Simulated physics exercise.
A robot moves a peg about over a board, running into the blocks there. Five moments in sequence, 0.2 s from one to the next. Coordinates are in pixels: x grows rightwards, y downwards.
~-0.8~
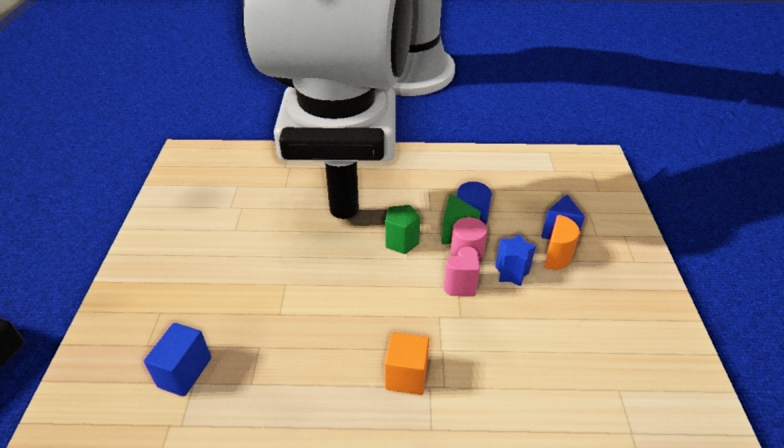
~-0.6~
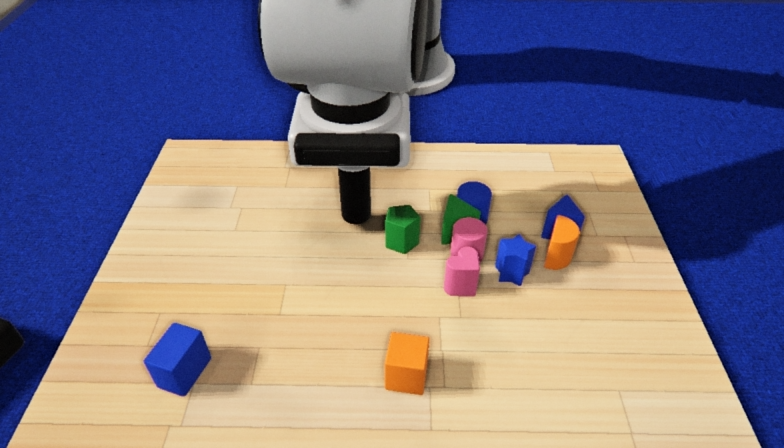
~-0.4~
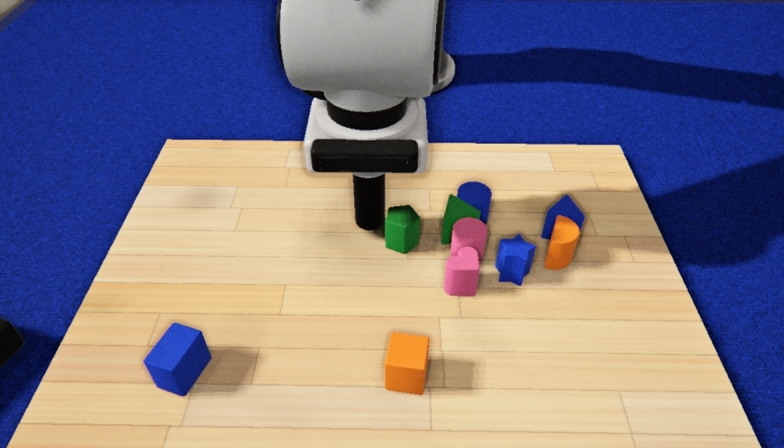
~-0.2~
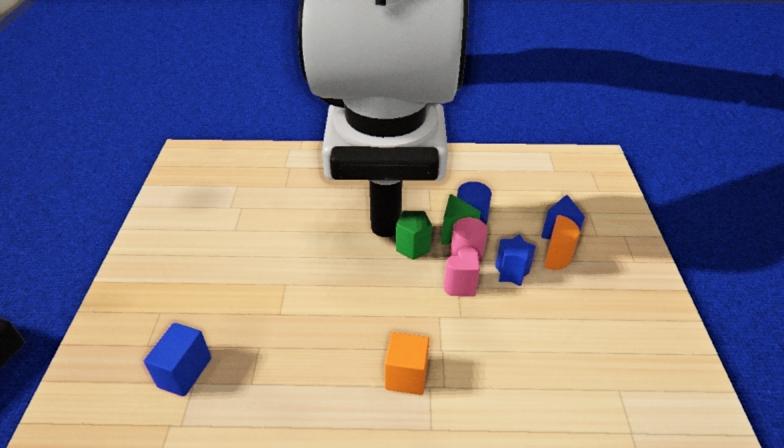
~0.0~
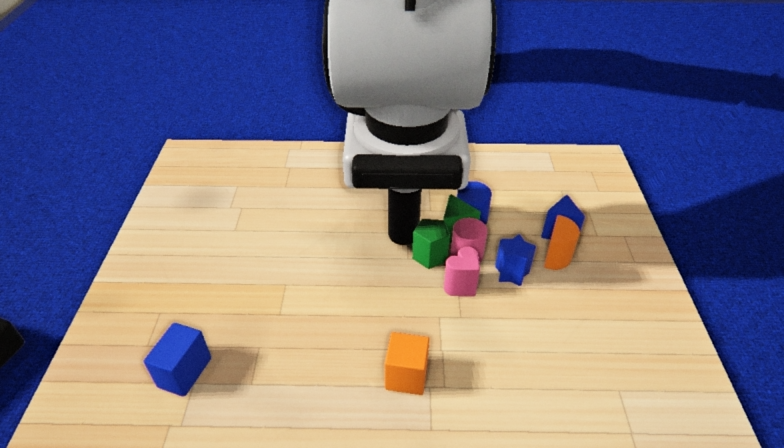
Robot arm sliding a black peg rightward across a wooden board, pushing a green block toward a cluster of colourful blocks.
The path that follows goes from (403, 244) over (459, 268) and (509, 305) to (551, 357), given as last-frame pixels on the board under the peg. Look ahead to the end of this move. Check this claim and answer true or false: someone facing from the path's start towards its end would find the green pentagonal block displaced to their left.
True.
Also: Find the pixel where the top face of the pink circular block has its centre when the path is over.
For the centre of its top, I'd go with (498, 231).
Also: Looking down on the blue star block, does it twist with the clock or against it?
Rotates clockwise.
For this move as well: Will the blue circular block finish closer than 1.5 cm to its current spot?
My answer is yes.
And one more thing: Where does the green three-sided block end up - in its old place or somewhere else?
It keeps its position.
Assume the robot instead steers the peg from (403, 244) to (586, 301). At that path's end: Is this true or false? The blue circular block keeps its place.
It is true.
What follows on the original path. One third of the way, peg (460, 260); green pentagonal block (489, 258), turned 25° clockwise; pink heart block (488, 281), turned 45° clockwise; pink circular block (498, 231); blue star block (526, 247), turned 35° clockwise.
Two thirds of the way, peg (511, 297); green pentagonal block (546, 296), turned 20° clockwise; pink heart block (501, 304); pink circular block (498, 231); blue star block (526, 247), turned 35° clockwise.
At the end, peg (554, 349); green pentagonal block (599, 330), turned 35° anticlockwise; green three-sided block not moved; pink heart block (505, 316), turned 190° clockwise; pink circular block (498, 231); blue circular block not moved; blue star block (526, 247), turned 35° clockwise.
